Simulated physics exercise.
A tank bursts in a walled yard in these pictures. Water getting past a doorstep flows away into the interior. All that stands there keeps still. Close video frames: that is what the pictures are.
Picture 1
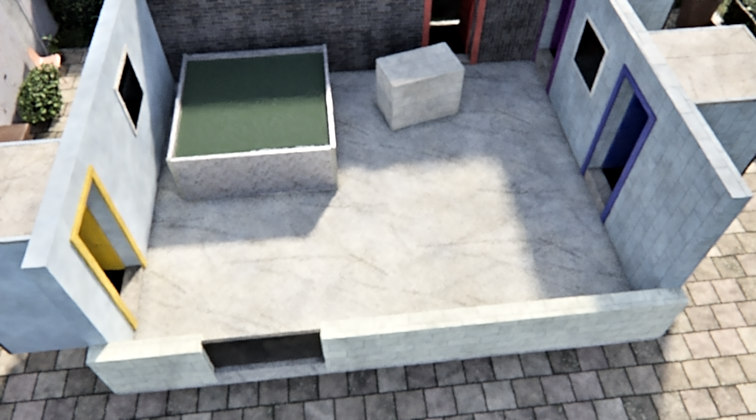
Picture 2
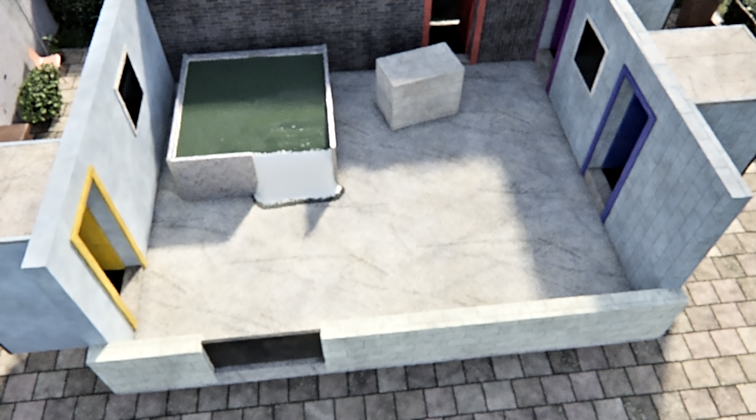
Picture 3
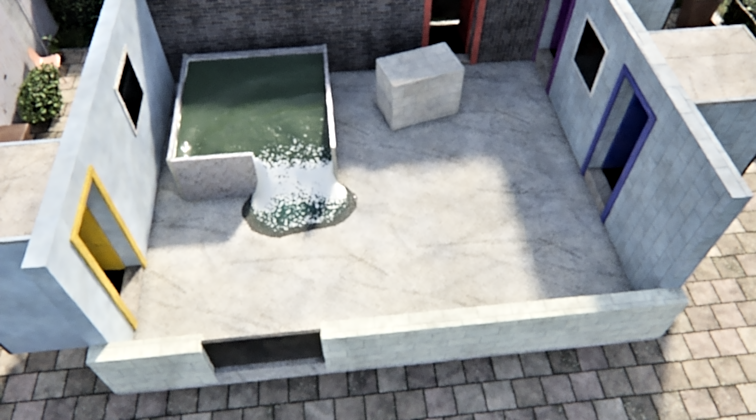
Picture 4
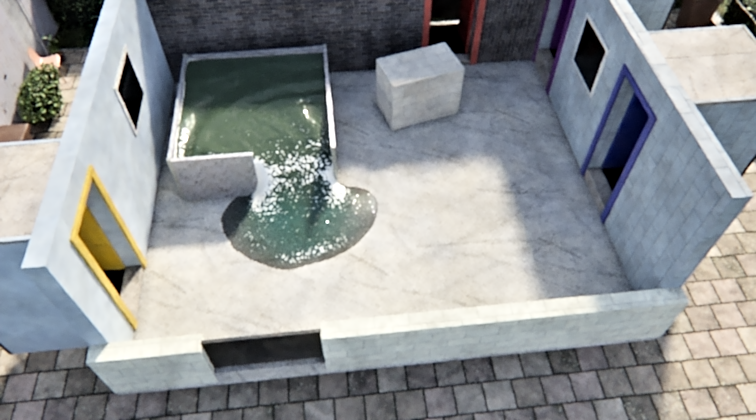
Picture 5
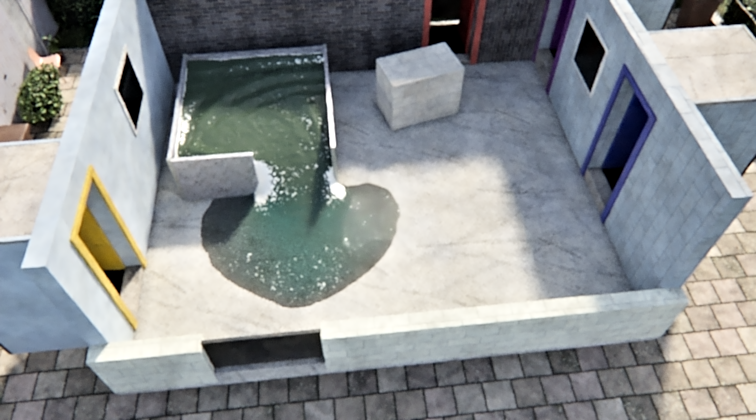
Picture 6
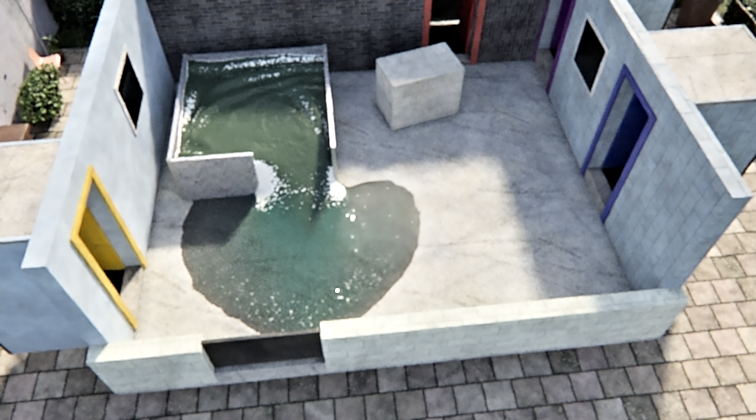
The video shows a walled yard with an open tank of dark green water; a gap opens in the tank's front wall, and water pours out, foaming and spreading in a widening pool across the pale floor.
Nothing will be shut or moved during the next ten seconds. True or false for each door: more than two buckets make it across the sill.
Purple door: False; red door: True; yellow door: True; blue door: False.
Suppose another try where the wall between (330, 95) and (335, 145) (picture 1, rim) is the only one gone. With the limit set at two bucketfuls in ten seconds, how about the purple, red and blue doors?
Note - purple door comes in lower; red door breaks the threshold; blue door breaks the threshold.
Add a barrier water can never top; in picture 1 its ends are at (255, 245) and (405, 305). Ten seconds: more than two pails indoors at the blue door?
Note: Blue exceeds.
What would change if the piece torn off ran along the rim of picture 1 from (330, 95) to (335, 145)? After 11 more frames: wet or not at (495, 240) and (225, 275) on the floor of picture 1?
Soaked, Still dry.
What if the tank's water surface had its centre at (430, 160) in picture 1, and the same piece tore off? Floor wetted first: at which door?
It would be the door marked blue.
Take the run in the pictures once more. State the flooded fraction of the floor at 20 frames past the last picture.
Close to 60 %.
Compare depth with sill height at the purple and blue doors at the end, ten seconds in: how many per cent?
The first sits near 70 in a hundred and the second near 70 in a hundred.
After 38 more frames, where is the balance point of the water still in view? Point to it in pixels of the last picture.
Close to (362, 196).
A moment on, water covers 35 % of the floor; the purple door not reached, the red door not reached, the yellow door wet at the sill, nothing in, the blue door not reached.
Next, water covers 45 % of the floor; the purple door not reached, the red door not reached, the yellow door wet at the sill, nothing in, the blue door not reached.
Then, water covers 60 % of the floor; the purple door not reached, the red door not reached, the yellow door over two buckets in, the blue door wet at the sill, nothing in.
Later, water covers 90 % of the floor; the purple door wet at the sill, nothing in, the red door over two buckets in, the yellow door far over two buckets in, the blue door wet at the sill, nothing in.
In the end, water covers 100 % of the floor; the purple door wet at the sill, nothing in, the red door far over two buckets in, the yellow door far over two buckets in, the blue door wet at the sill, nothing in.
